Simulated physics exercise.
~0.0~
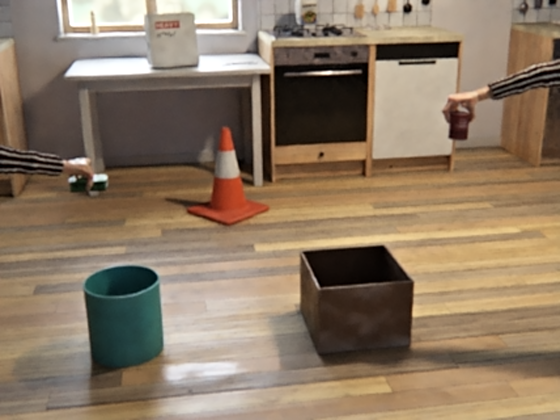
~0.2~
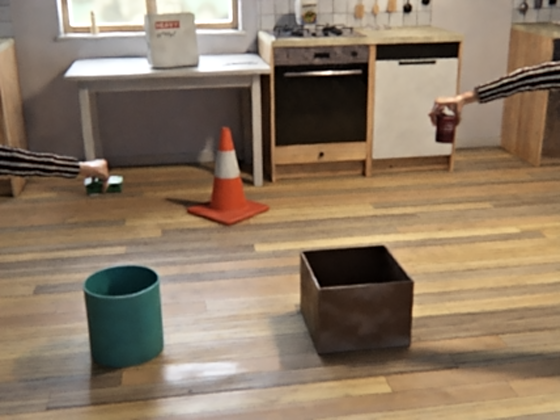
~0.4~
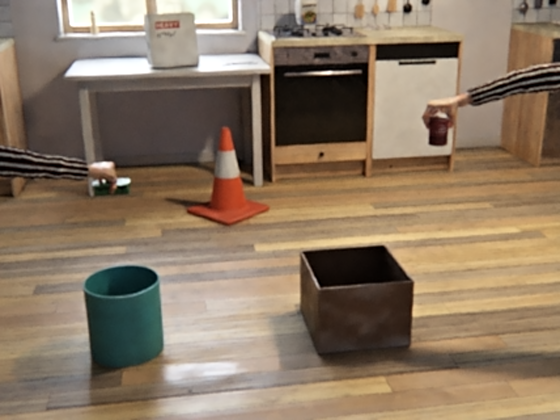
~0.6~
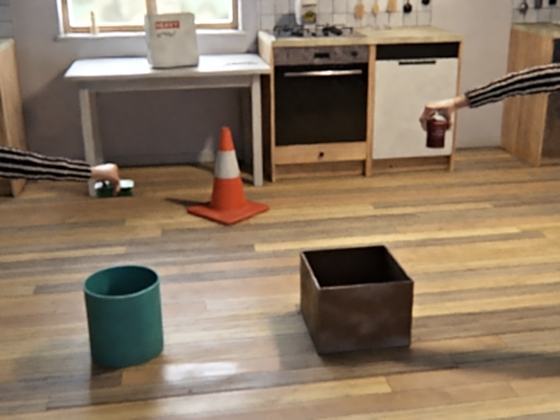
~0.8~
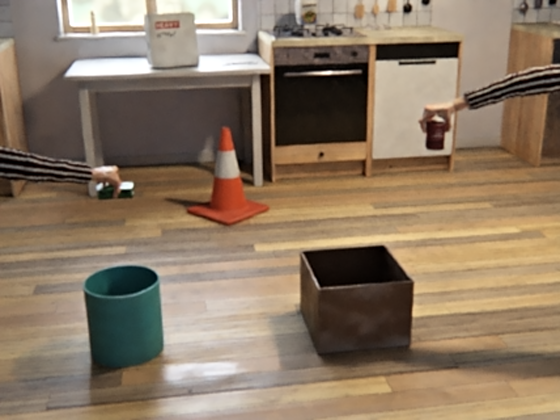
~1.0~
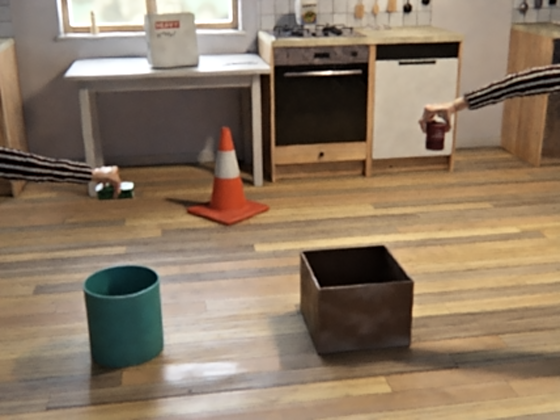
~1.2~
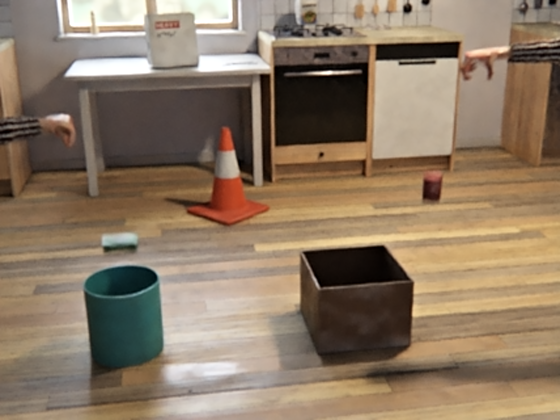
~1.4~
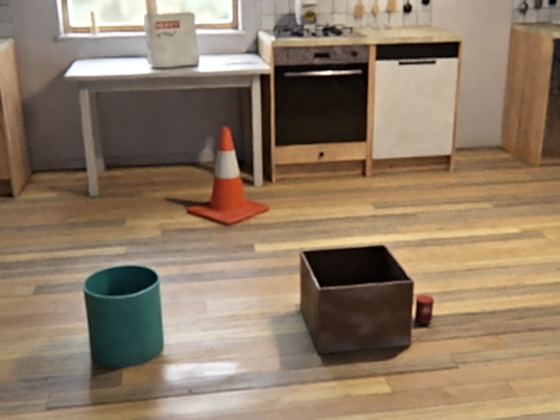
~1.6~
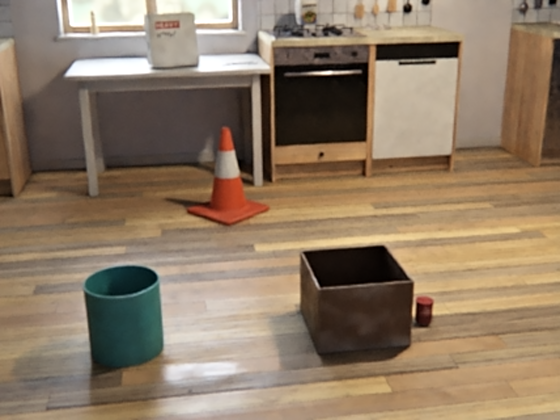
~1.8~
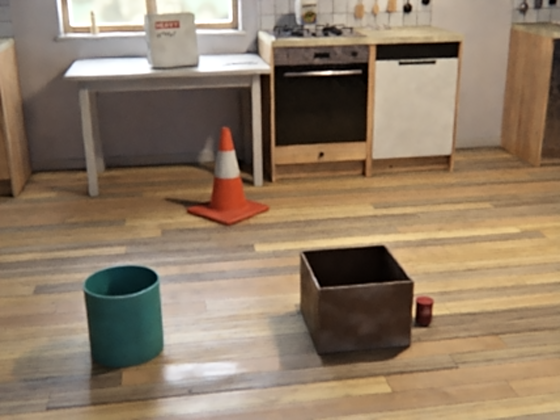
Two striped-sleeved arms reached in from opposite sides of a kitchen, paused, and let go of a small green case and a red tin; the case dropped into the green bucket, while the tin landed upright on the floor just right of the brown box.
